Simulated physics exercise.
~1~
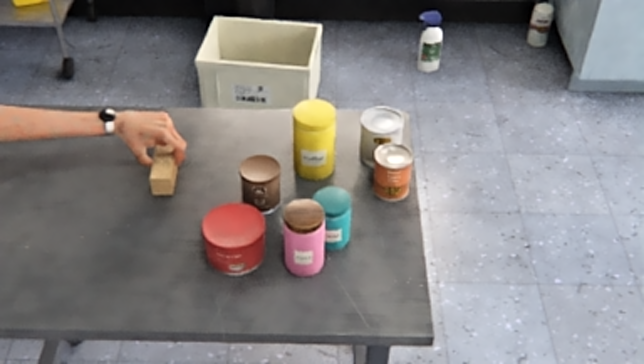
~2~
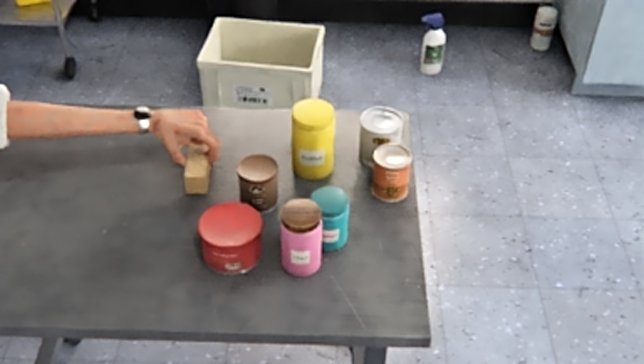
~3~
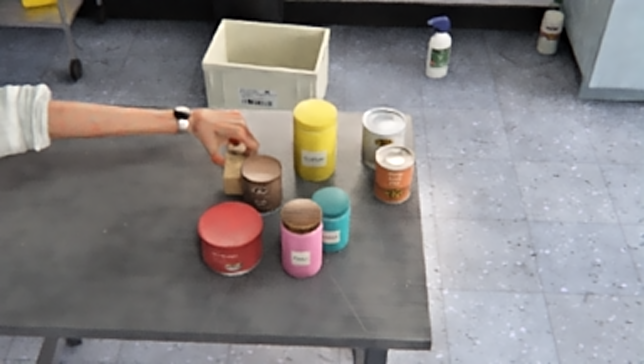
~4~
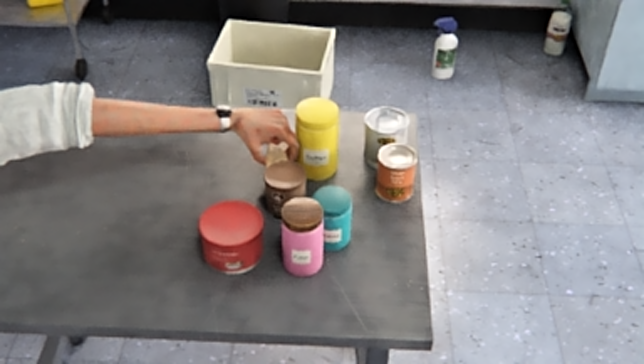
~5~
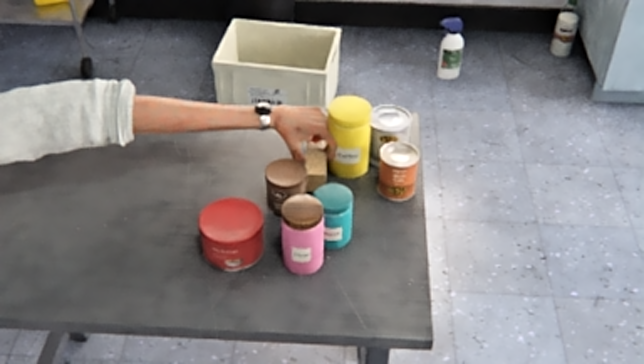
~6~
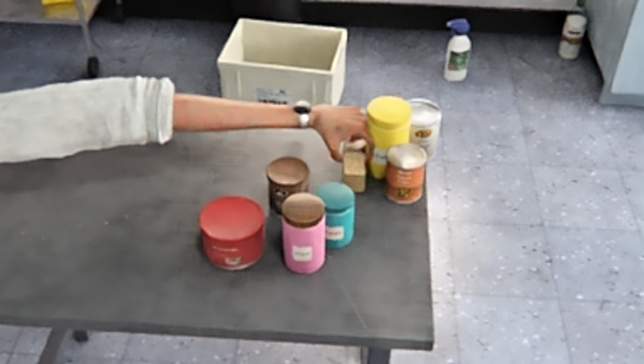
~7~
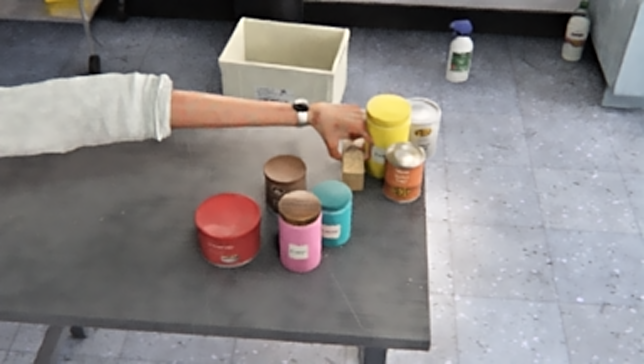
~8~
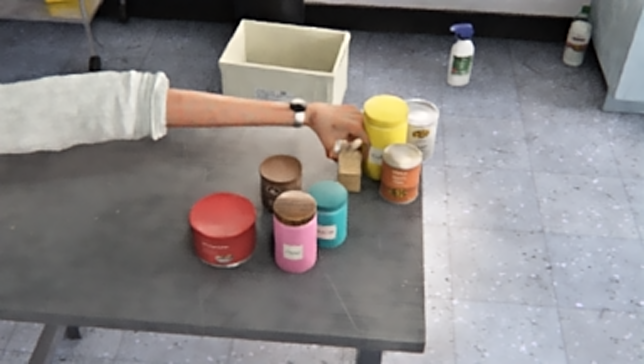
A hand with a wristwatch holds a small wooden block on a dark grey table, seen from above at an angle, with a cream bin on the tiled floor behind. To the right stand a brown tin, a tall yellow jar, white and orange tins, a red tub, and pink and turquoise jars. The hand slides the block rightward, nudging the brown tin slightly right. It continues past, pushing the yellow jar, which then shifts the white tin. The hand stops with the block against the yellow jar, and everything remains upright, the red tub unmoved.
